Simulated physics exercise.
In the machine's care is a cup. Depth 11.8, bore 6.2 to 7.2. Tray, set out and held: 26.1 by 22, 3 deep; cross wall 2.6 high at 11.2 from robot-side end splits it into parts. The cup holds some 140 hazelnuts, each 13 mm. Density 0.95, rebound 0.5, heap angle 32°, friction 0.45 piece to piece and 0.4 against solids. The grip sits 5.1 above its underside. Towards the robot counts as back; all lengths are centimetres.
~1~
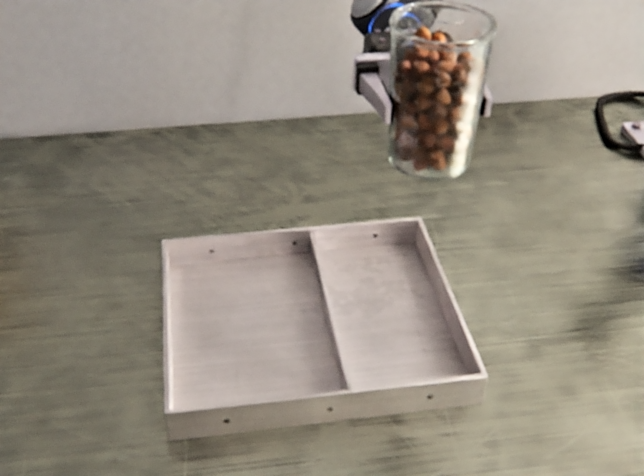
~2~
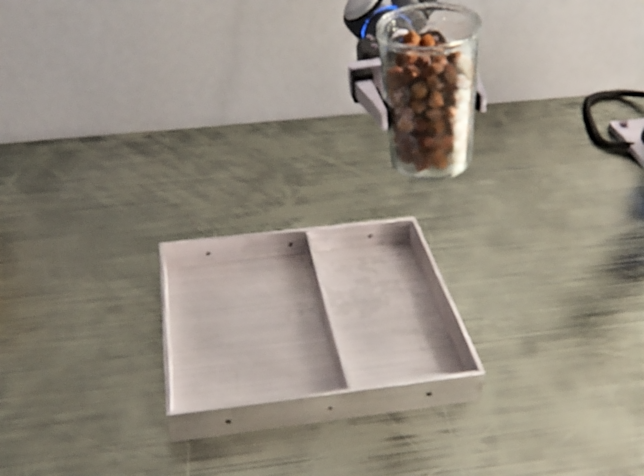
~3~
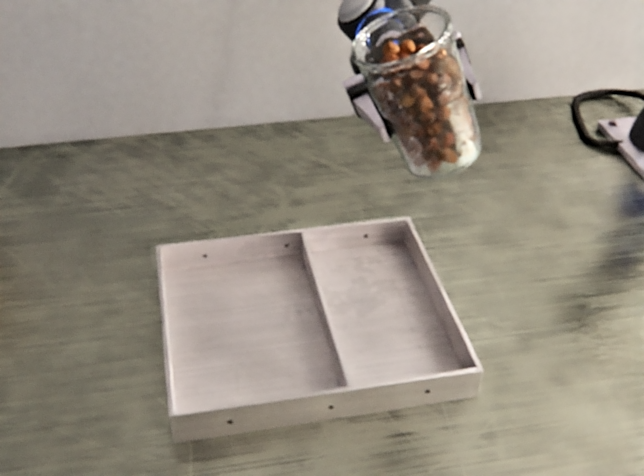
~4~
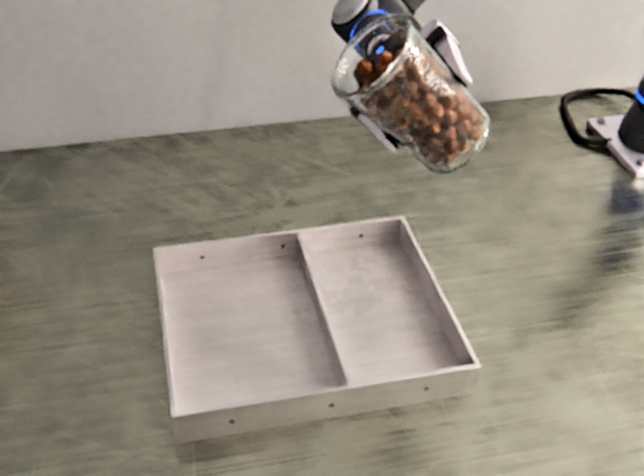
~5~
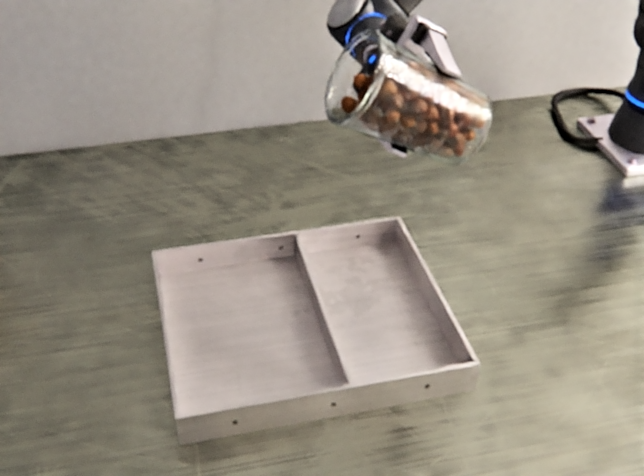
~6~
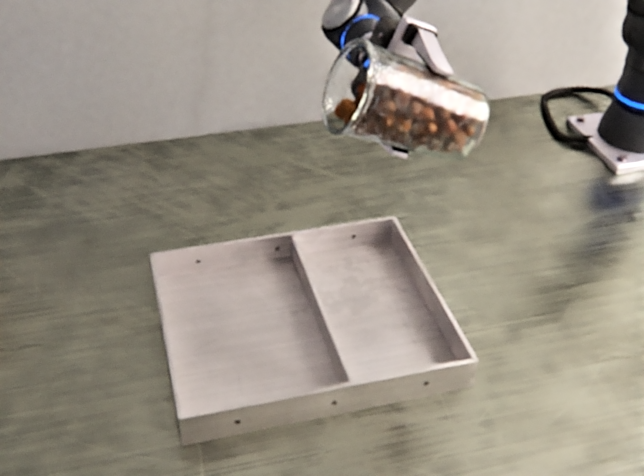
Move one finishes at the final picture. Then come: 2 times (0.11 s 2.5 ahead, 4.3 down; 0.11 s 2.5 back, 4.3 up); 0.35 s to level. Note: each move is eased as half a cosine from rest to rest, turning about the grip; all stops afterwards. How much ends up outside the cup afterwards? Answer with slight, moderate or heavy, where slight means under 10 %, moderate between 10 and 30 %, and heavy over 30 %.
Slight, under 10 %.
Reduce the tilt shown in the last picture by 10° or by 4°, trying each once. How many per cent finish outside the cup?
Roughly 0 per cent on the first try and 5 per cent on the second.
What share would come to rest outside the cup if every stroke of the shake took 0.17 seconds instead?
That change gives some 0 percent.
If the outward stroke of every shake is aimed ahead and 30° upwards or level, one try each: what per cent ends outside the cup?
I'd say close to 60 percent for the first and close to 40 percent for the second.
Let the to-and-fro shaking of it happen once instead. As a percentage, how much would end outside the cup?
About 0 per cent, then.
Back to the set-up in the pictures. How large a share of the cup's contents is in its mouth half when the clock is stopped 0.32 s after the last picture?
Around 45 percent.
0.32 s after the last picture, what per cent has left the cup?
0 %.
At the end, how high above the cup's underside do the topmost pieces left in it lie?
It reaches close to 10.5 cm in the end.
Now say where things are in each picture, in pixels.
Cup middle at (436, 95), level; upper third of the load around (441, 69), from x 400 to 475, top at y 35; 138 in the cup, in the first picture.
Cup middle at (430, 96), tilted 6° forward; upper third of the load around (434, 72), from x 395 to 465, top at y 40, in the second picture.
Cup middle at (423, 98), tilted 23° forward; upper third of the load around (422, 76), from x 380 to 470, top at y 50, in the third picture.
Cup middle at (417, 101), tilted 43° forward; upper third of the load around (411, 79), from x 365 to 475, top at y 50, in the fourth picture.
Cup middle at (412, 104), tilted 60° forward; upper third of the load around (405, 88), from x 350 to 475, top at y 65, in the fifth picture.
Cup middle at (409, 106), tilted 66° forward; upper third of the load around (403, 90), from x 340 to 475, top at y 75; 138 in the cup, in the sixth picture.
Then, 0.32 s after the last picture, tilted 66° forward, highest piece 22 above the table; 137 in the cup, 1 in flight or on a rim.
Then, 0.63 s after the last picture, tilted 28° forward, highest piece 28 above the table; 132 in the cup, 5 in the far-side part, 1 in flight or on a rim.
Then, 0.99 s after the last picture, level, highest piece 28 above the table; 132 in the cup, 4 in the far-side part, 2 on the table or floor.
Then, 2.04 s after the last picture, level, highest piece 28 above the table; 132 in the cup, 4 in the far-side part, 2 on the table or floor.
Final count, 132 in the cup, 4 in the far-side part, 2 on the table or floor. That is 4 % outside the cup.
